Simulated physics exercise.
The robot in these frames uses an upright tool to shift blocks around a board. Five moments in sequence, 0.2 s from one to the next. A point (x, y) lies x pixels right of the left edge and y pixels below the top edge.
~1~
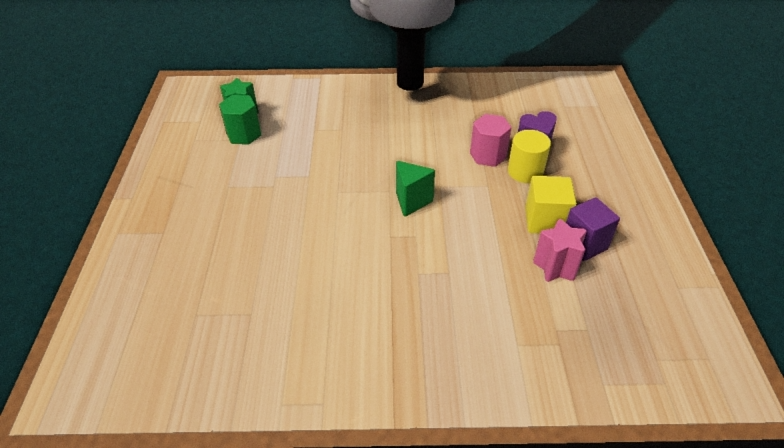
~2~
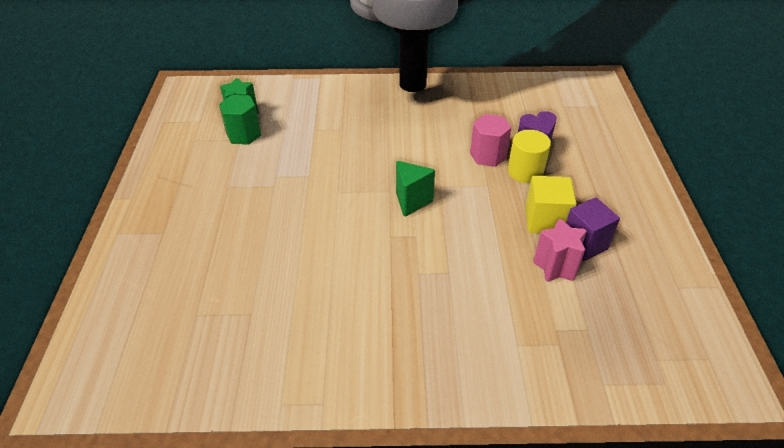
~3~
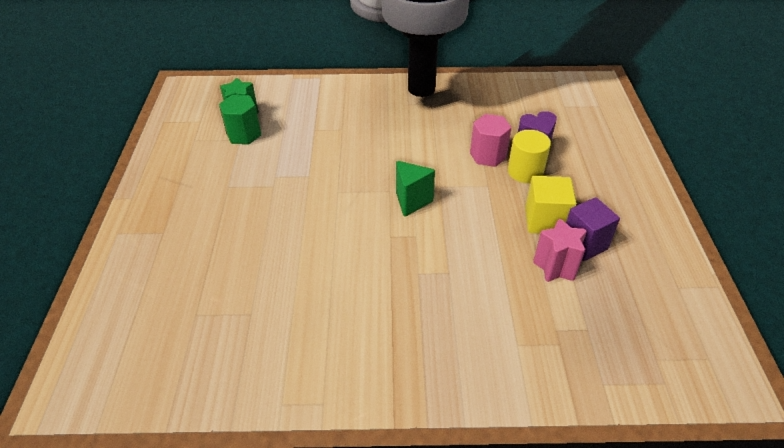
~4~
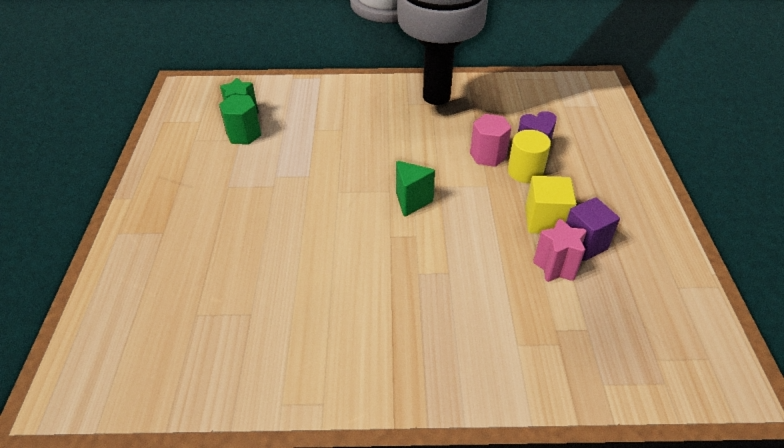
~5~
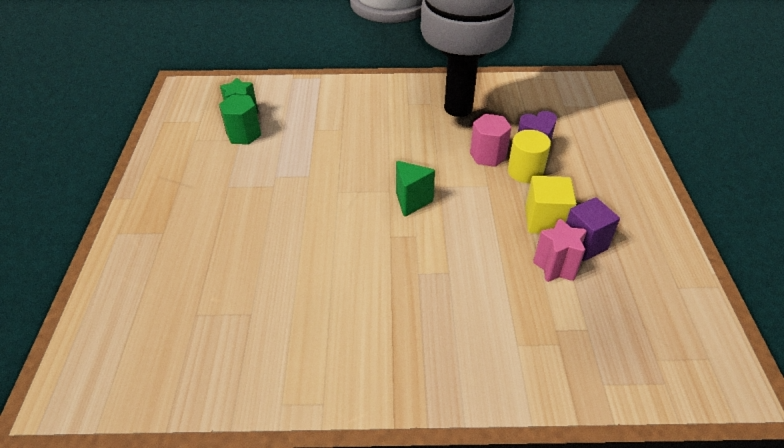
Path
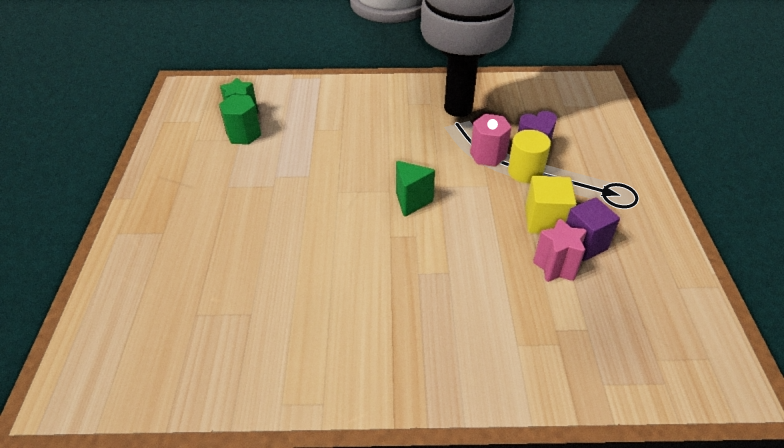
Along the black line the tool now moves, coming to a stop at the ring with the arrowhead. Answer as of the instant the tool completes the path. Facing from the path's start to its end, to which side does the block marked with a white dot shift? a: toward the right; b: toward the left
Correct choice: A.
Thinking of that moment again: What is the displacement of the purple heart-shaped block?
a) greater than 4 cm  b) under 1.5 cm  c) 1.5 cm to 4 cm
Letter b.
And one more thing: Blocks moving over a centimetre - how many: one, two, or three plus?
My count: 2.
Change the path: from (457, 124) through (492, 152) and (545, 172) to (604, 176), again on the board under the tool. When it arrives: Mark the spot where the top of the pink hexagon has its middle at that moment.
Top centre: (519, 155).
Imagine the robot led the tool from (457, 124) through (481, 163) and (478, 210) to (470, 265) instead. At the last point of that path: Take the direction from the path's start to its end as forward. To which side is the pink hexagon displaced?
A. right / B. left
That would be B.
The line goes from (457, 124) via (492, 157) and (553, 177), ending at (620, 196); the dot is on the pink hexagon.
The first path, step by step. One third of the way, tool (495, 143); pink hexagon (517, 146), turned 15° clockwise; yellow circle (555, 154).
Two thirds of the way, tool (558, 162); pink hexagon (534, 162), turned 70° clockwise; yellow circle (581, 169).
At the end, tool (626, 180); pink hexagon (534, 162), turned 70° clockwise; yellow circle (606, 182); purple heart-shaped block unmoved.
